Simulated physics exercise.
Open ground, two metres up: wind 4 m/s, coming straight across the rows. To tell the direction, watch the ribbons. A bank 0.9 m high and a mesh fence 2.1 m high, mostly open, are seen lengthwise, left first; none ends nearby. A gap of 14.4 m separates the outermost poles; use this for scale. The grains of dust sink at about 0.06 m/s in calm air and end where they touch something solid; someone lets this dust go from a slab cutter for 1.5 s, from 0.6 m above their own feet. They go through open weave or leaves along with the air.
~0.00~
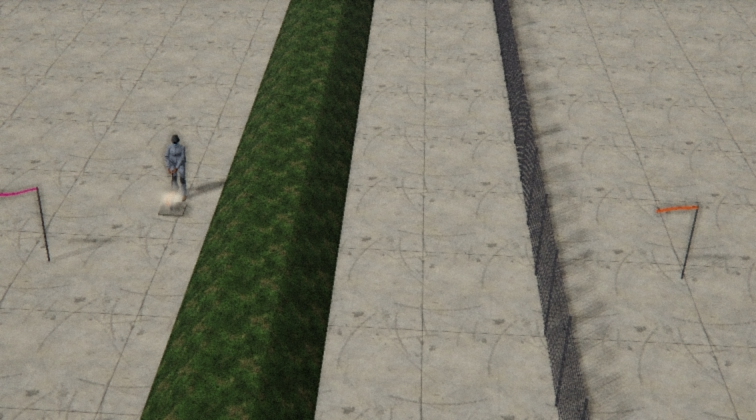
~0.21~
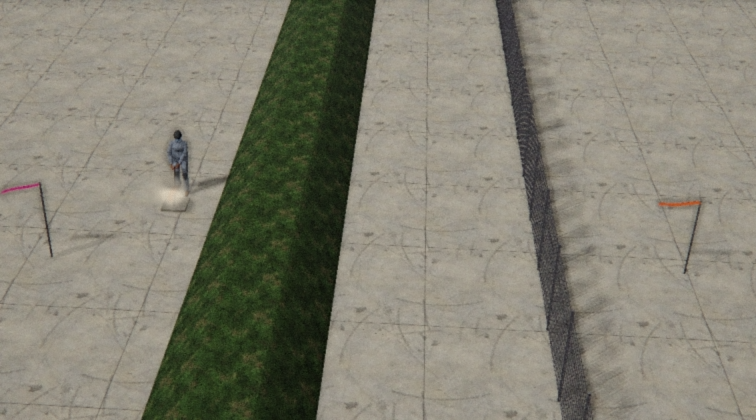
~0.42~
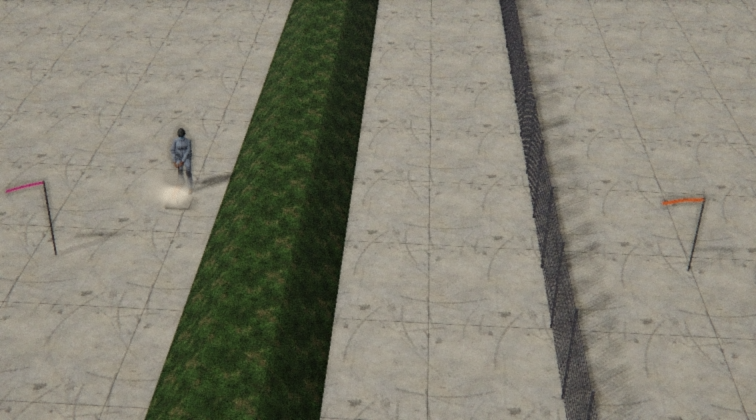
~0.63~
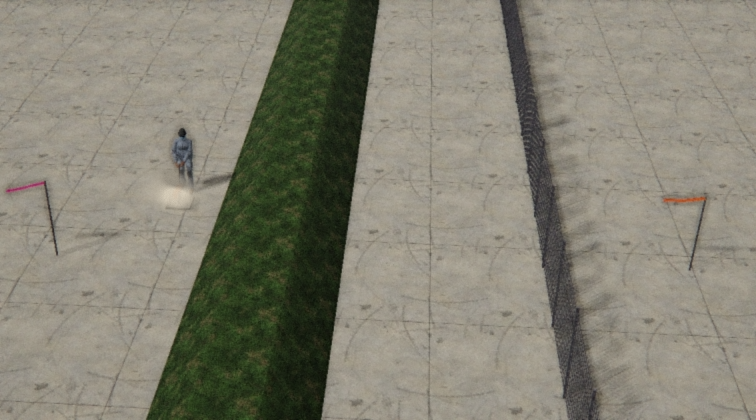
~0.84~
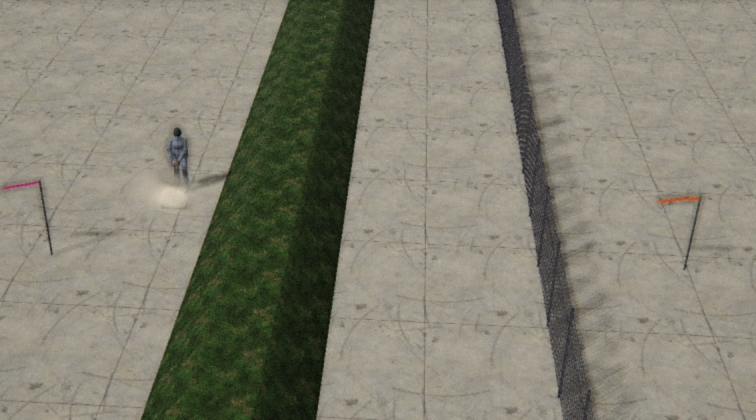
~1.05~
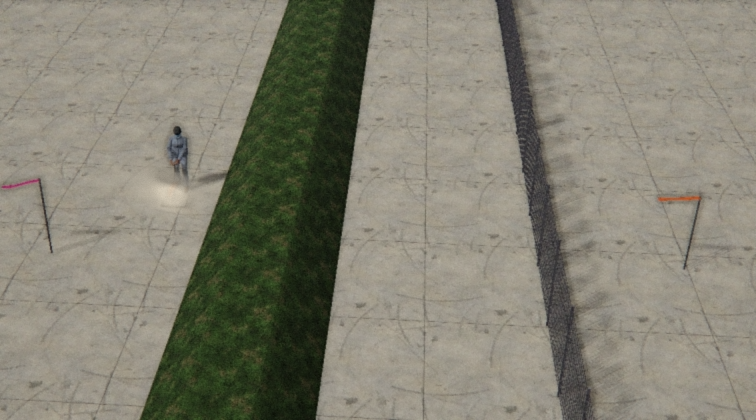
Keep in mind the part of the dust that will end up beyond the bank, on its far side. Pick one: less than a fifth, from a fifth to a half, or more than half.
I would say less than a fifth.
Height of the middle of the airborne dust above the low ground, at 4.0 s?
Middle height: Approx. 0.6 m.
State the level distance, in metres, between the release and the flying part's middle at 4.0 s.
Estimate: Near 1.0 m.
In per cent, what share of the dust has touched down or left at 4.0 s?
Something like 20 per cent, roughly.
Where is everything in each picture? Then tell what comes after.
The first picture shows the dust in the air spans x = 160 to 180 around y = 195 and it comes from (172, 205).
The second picture shows the right ribbon ends at (659, 204), leaning 85 degrees to the left and the dust in the air spans x = 160 to 180 around y = 190.
The third picture shows the left ribbon ends at (6, 191), leaning 75 degrees to the left, the dust in the air spans x = 150 to 190 around y = 190 and the top of the bank crosses (282, 183).
The fourth picture shows the right ribbon ends at (664, 200), leaning 85 degrees to the left and the dust in the air spans x = 140 to 195 around y = 190.
The fifth picture shows the dust in the air spans x = 130 to 190 around y = 190.
The sixth picture shows the right ribbon ends at (658, 199), leaning 85 degrees to the left, the dust in the air spans x = 120 to 195 around y = 190 and the top of the bank crosses (278, 181).
After 2.5 s, 0 % is beyond the bank; 8 % has touched down or left; the middle of what still flies is 0.5 m above the low ground, near (156, 189).
After 4.0 s, 0 % is beyond the bank; 22 % has touched down or left; the middle of what still flies is 0.5 m above the low ground, near (127, 186).
After 8.0 s, 0 % is beyond the bank; 47 % has touched down or left.
After 20.0 s, 0 % is beyond the bank; 96 % has touched down or left.
After 45.0 s, 0 % is beyond the bank; 100 % has touched down or left.
